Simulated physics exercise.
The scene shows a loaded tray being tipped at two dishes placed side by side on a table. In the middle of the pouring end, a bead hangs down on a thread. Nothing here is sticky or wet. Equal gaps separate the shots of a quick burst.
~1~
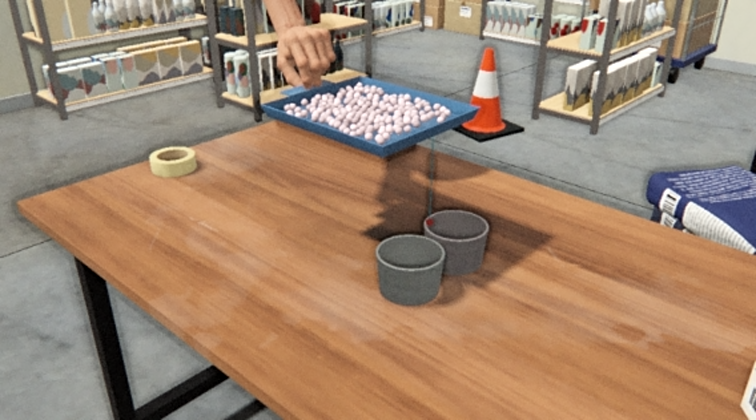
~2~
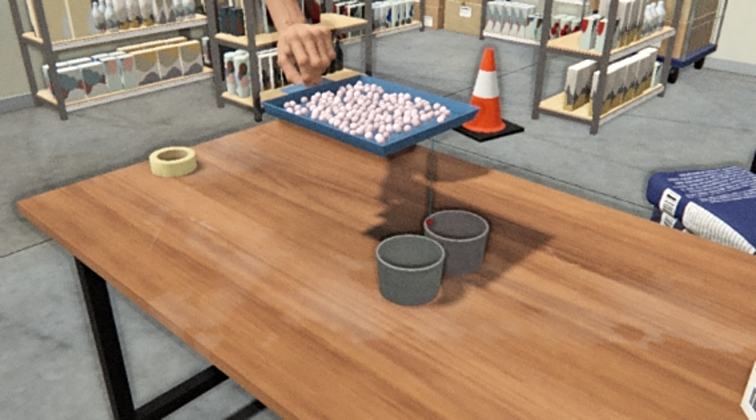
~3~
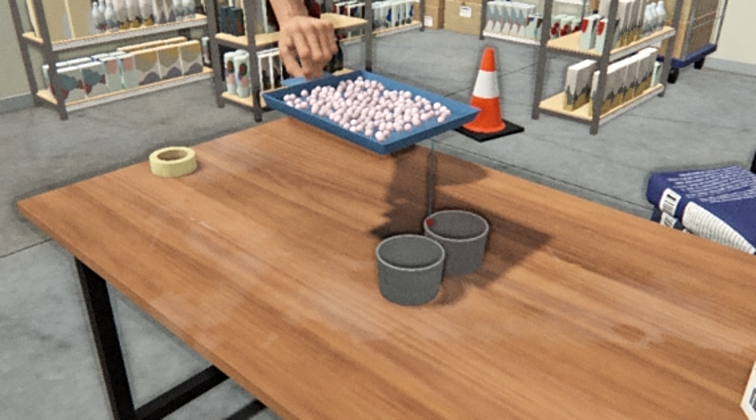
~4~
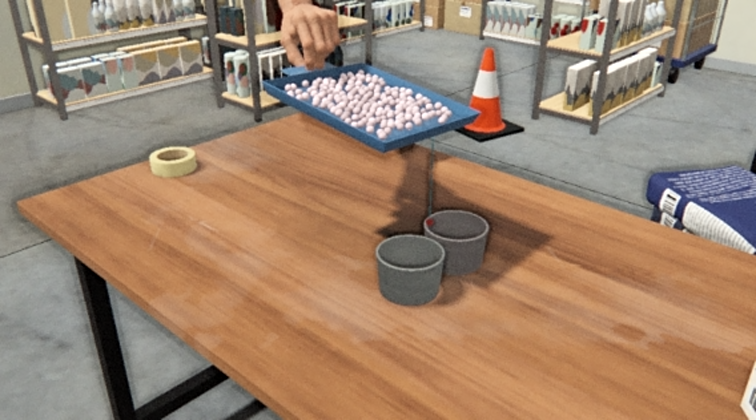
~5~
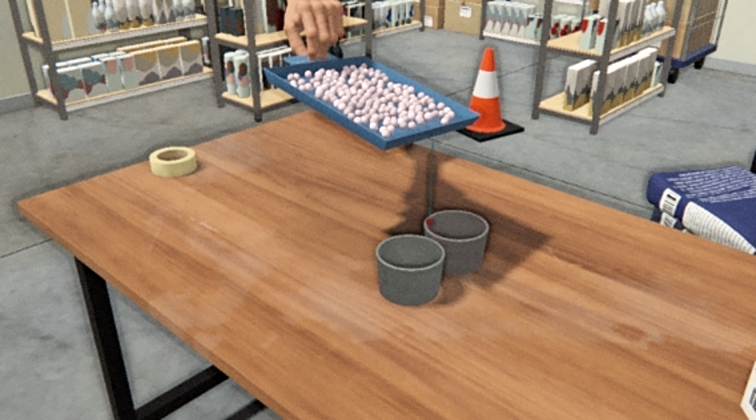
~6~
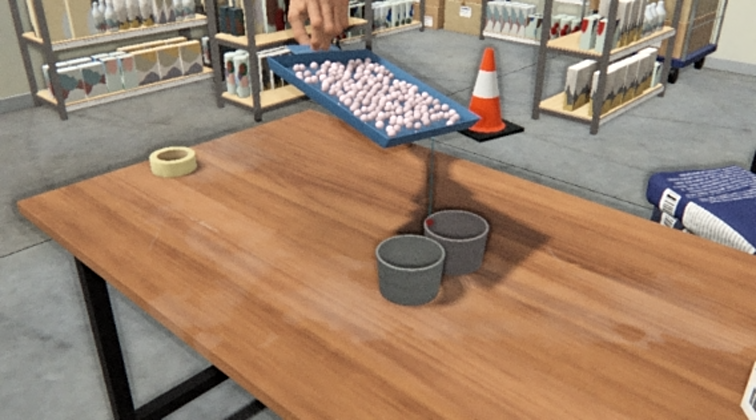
Blue tray of pale pink beads tilting gradually toward its right corner above two grey dishes as a hand raises its far end.
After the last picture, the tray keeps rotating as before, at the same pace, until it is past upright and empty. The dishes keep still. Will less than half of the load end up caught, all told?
Looks like most of the load ends up spilled, you see.
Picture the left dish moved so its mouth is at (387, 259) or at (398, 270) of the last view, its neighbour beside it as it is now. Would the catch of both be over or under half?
The first place gets a lesser share, the second a lesser share.
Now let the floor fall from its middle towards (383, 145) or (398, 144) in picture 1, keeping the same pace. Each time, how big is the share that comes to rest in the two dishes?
Respectively 40 % and 50 %.
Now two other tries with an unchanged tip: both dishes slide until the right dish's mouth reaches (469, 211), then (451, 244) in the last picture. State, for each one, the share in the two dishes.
First position: Some 70 %; second position: Some 0 %.
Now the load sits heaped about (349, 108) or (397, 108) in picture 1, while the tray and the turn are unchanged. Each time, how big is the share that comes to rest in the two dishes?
Near 20 and 30 percent respectively.
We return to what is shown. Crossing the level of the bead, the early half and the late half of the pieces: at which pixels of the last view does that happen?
Starting near (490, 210), moving on to near (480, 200).
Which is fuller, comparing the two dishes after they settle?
That's the right side.
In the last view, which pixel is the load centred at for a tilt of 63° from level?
(465, 136).
Soon after the last picture, tray tipped steeply; about half on the tray; a small part in the right dish; a small part outside both; about a quarter in the air.
A little later, tray tipped past a quarter turn; about a third in the right dish; about two thirds outside both; a stray few in the air.
Later still, tray tipped past a quarter turn; about a third in the right dish; about two thirds outside both.
By the end, tray tipped past a quarter turn; none in the left dish; about a third in the right dish; about two thirds outside both.
